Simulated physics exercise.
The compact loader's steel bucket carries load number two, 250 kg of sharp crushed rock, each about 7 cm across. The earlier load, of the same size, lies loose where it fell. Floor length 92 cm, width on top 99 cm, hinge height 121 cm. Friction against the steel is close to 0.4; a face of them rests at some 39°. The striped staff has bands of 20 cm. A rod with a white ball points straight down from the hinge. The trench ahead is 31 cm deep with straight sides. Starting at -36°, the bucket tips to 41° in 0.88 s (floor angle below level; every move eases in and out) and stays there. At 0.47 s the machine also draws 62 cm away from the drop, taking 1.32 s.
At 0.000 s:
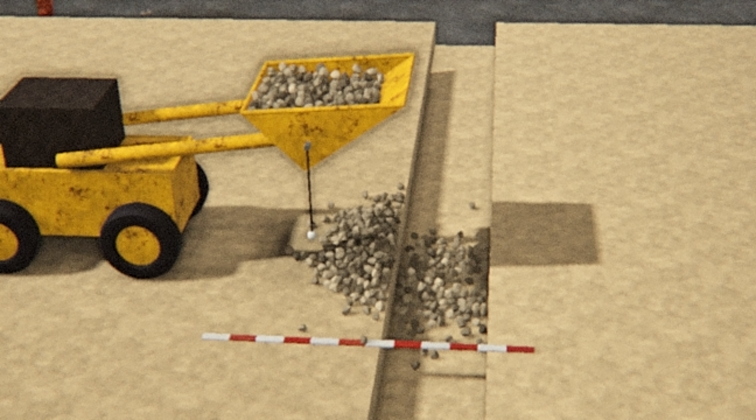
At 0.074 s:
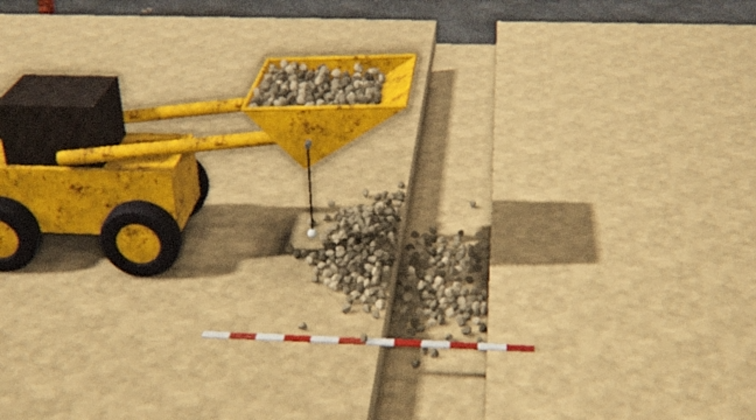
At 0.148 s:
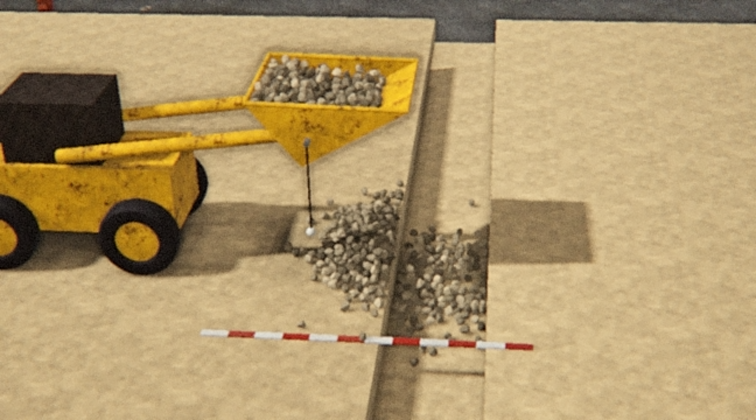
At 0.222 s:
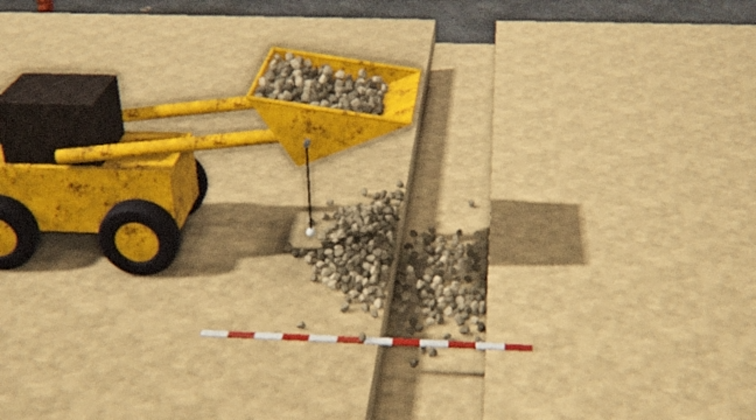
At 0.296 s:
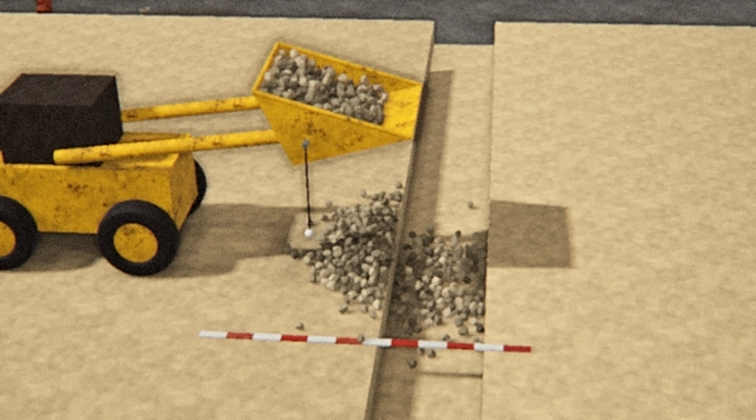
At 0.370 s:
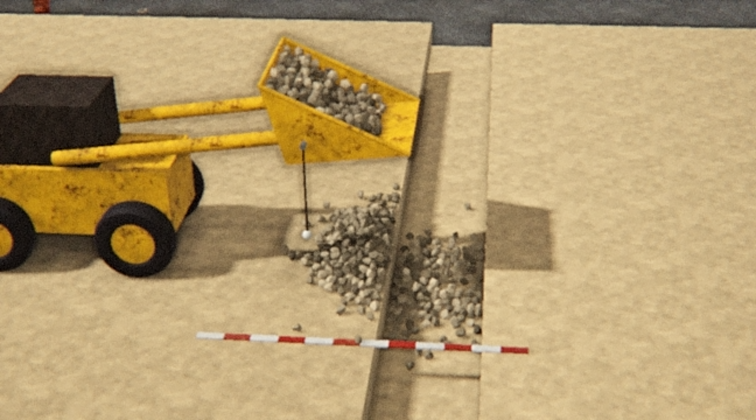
On sandy ground beside a trench, a yellow loader slowly tilts its raised, stone-filled bucket forward above a heap of loose stones.
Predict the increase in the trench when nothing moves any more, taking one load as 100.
About 72 per cent.
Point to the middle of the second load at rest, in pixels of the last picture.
Around (413, 273).
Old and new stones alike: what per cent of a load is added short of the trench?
Some 30 per cent of a load.
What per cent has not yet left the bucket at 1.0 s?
It holds some 65 per cent.
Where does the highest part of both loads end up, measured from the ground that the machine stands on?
About 28 cm above it.
After 0.7 s the floor is at 29°; in per cent of one load, 100 in the bucket, 58 short of the trench, 42 in the trench; the foremost stones are at (480, 288).
After 1.0 s the floor is at 41°; in per cent of one load, 65 in the bucket, 91 short of the trench, 44 in the trench; the foremost stones are at (480, 288).
After 2.2 s the floor is at 41°; in per cent of one load, 0 in the bucket, 87 short of the trench, 113 in the trench; the foremost stones are at (480, 283).
After 4.8 s the floor is at 41°; in per cent of one load, 0 in the bucket, 86 short of the trench, 114 in the trench; the foremost stones are at (480, 283). Net gain in the trench, 72.
